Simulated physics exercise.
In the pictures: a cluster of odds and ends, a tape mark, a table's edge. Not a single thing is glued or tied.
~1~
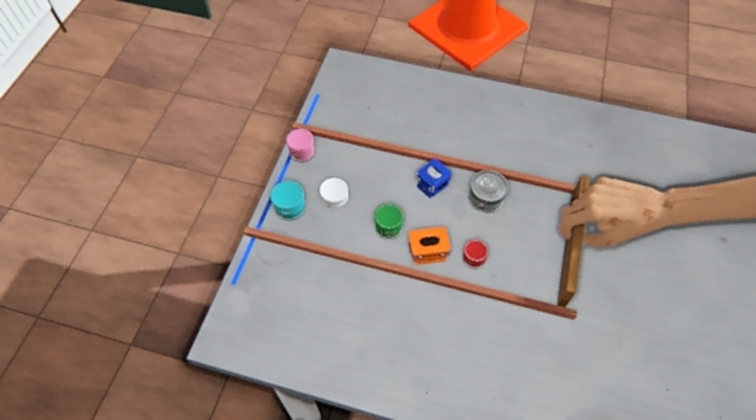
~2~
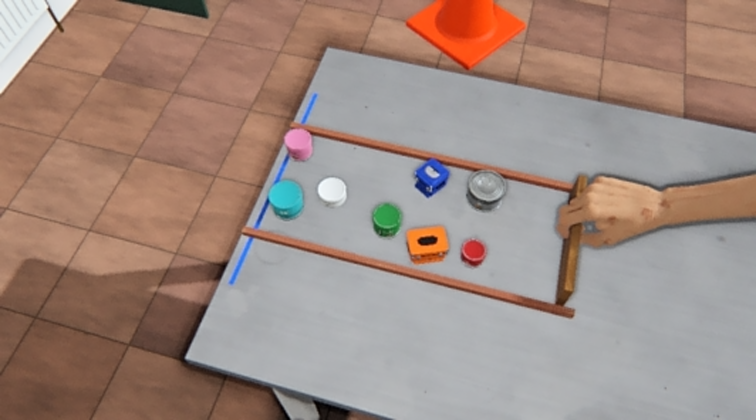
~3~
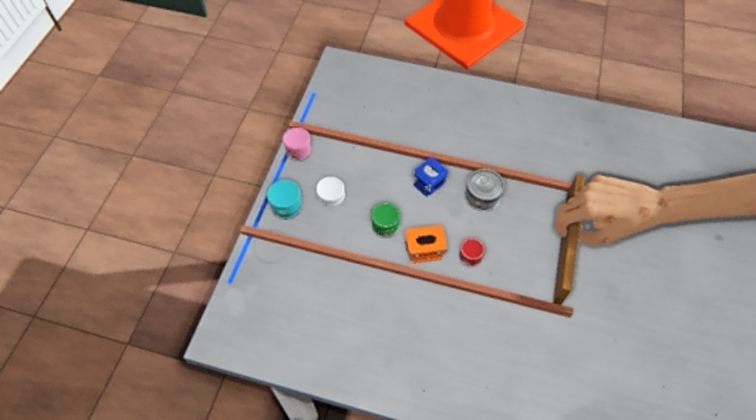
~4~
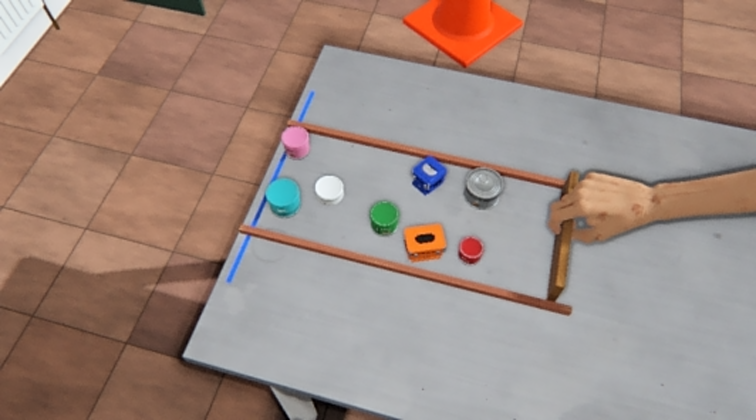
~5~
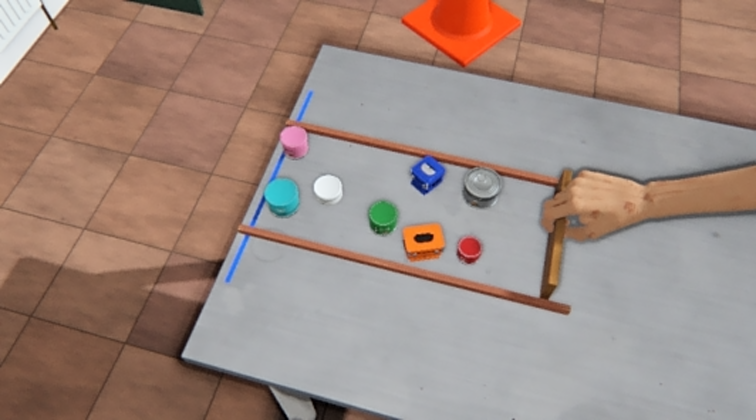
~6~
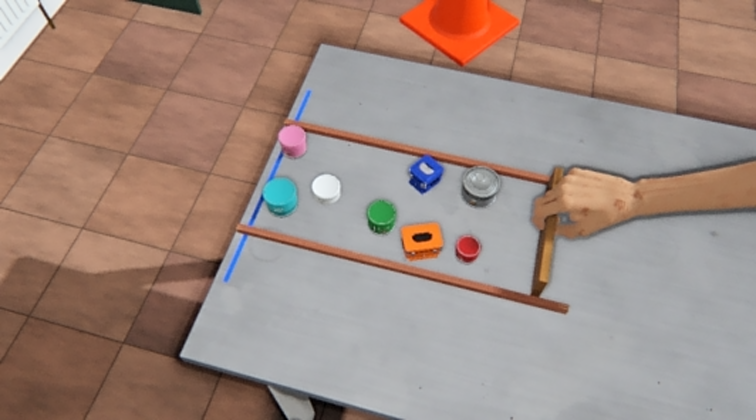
A hand slides a wooden board slightly left between two rails toward scattered small containers.
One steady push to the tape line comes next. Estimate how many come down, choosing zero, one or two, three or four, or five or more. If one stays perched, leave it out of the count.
The loss over the edge is five or beyond.
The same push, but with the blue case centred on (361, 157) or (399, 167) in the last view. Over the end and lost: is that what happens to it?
At the first place it goes off the edge, and at the second it goes off the edge.
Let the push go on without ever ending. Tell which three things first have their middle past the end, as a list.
First the pink tin, next the blue case, last the turquoise pot.
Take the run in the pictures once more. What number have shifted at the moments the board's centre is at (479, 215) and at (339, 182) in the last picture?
At that stage 2; at the next, 8.
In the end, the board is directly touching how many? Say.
It touches 1.
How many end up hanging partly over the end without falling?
Overhang count: 1.
Early on, none off yet; pink tin at rest near (293, 142); turquoise pot at rest near (281, 198); white tub at rest near (326, 190).
A while later, none off yet; pink tin at rest near (293, 142); turquoise pot at rest near (280, 198); white tub travelled a little near (317, 186).
Finally, the number that fall off is five or more; lost, grey pot, orange case, blue case, green tin, white tub, turquoise pot and pink tin.
